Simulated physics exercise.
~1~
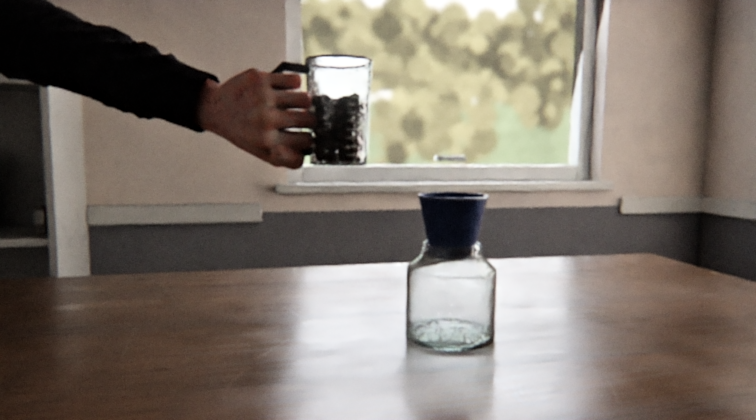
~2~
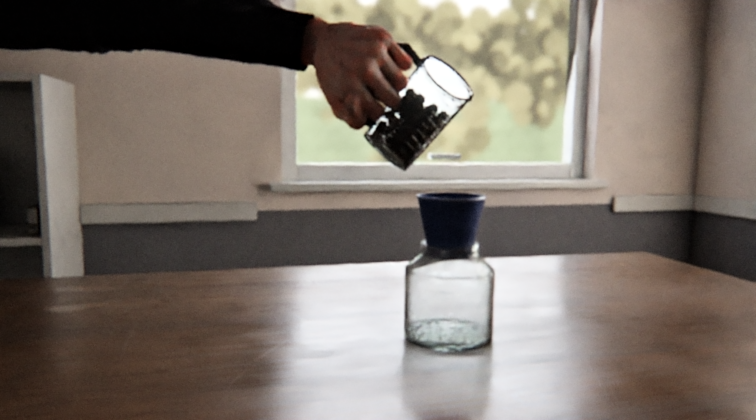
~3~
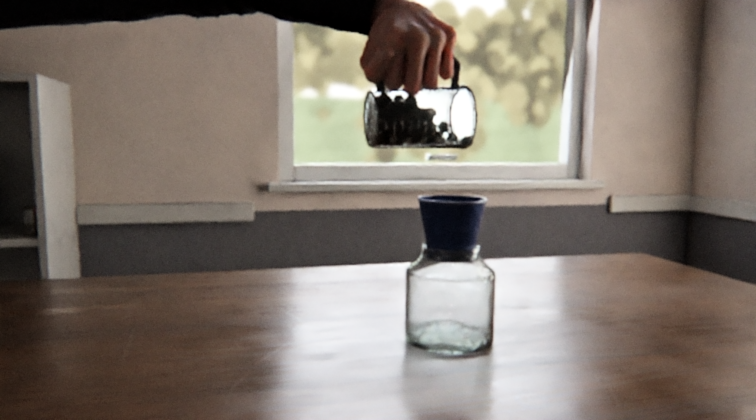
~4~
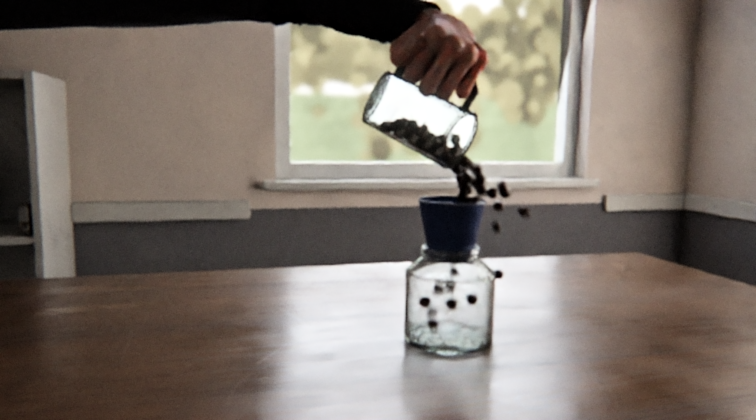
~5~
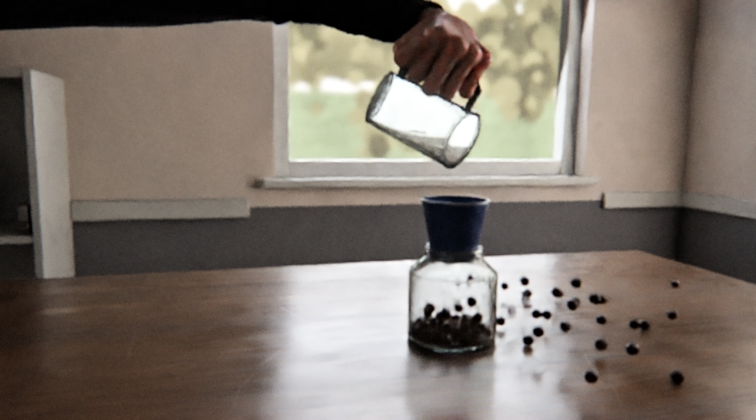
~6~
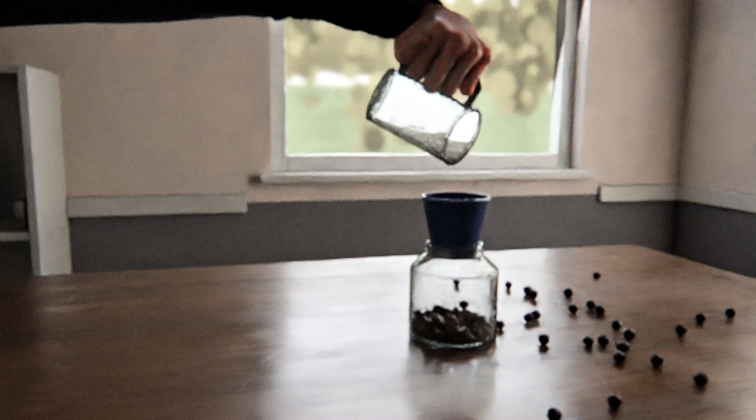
Hand tipping dark chocolate balls from a glass cup through a blue funnel, most landing in the jar, others scattering across the table.
